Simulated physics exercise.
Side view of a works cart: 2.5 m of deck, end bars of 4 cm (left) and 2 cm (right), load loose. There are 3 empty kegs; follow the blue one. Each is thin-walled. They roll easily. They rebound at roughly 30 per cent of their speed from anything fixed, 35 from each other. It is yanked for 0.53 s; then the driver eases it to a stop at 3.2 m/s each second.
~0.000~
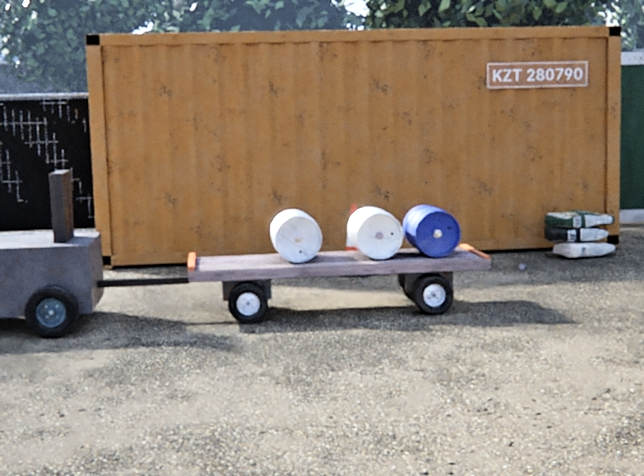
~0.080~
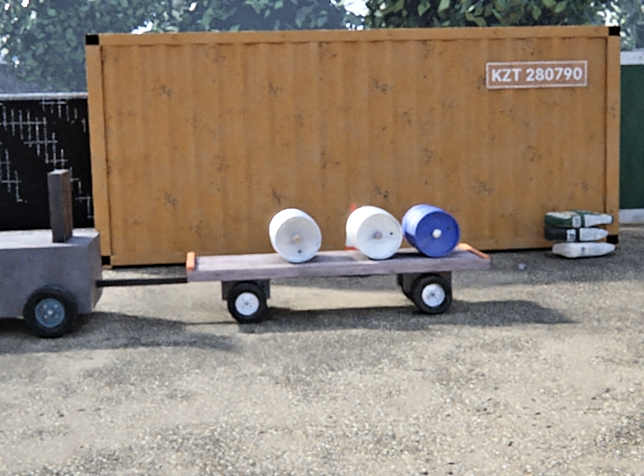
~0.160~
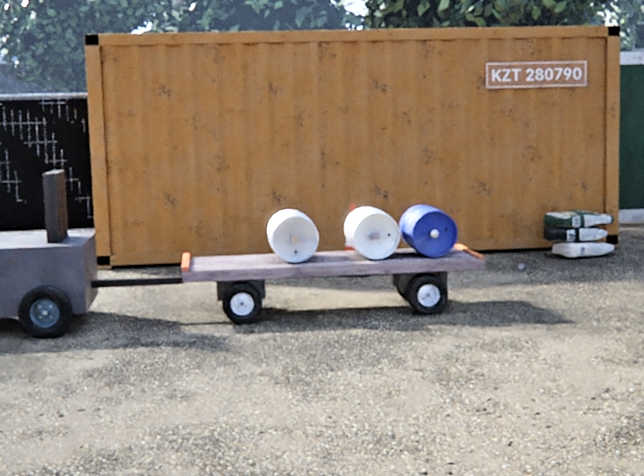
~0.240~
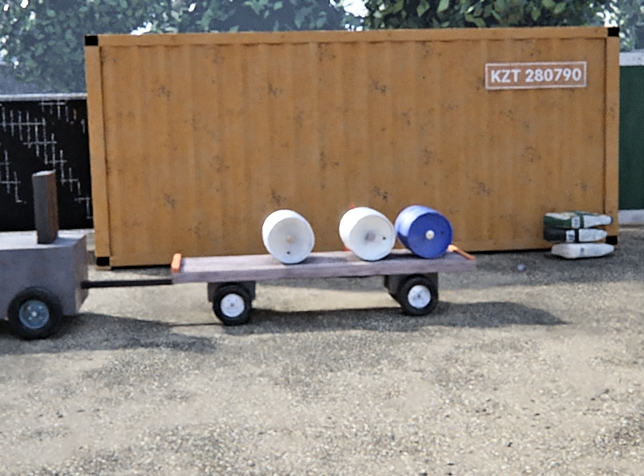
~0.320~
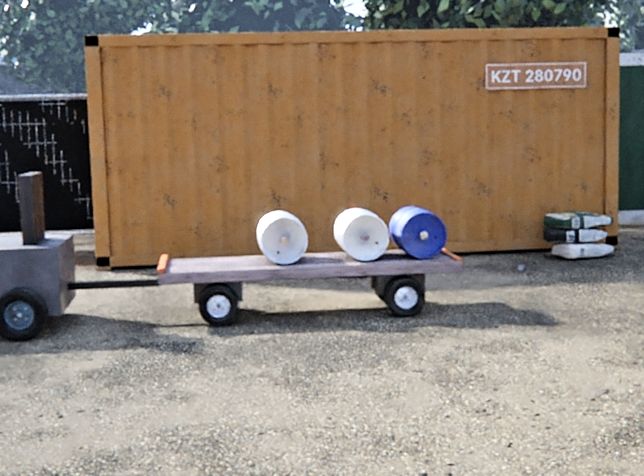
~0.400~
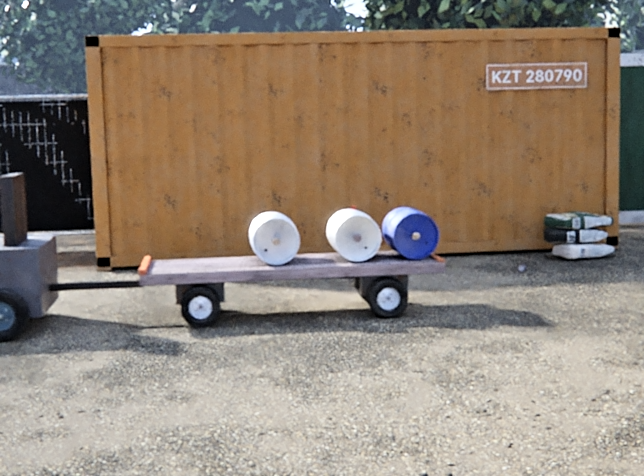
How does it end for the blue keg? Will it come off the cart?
The blue one drops off the cart.
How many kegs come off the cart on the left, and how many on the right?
On the left 0, on the right 2.
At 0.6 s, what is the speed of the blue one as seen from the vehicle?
Near 1.5 m/s.
Then, 0.6 s in, blue is over the right bar and falling; 1 of 3 is off.
Then, 0.7 s in, blue is over the right bar and falling; 1 of 3 is off.
Then, 0.8 s in, blue is over the right bar and falling; 1 of 3 is off.
Then, 0.9 s in, blue is over the right bar and down; 1 of 3 is off.
In the end (2.5 s), blue is over the right bar and down; 2 of 3 are off.
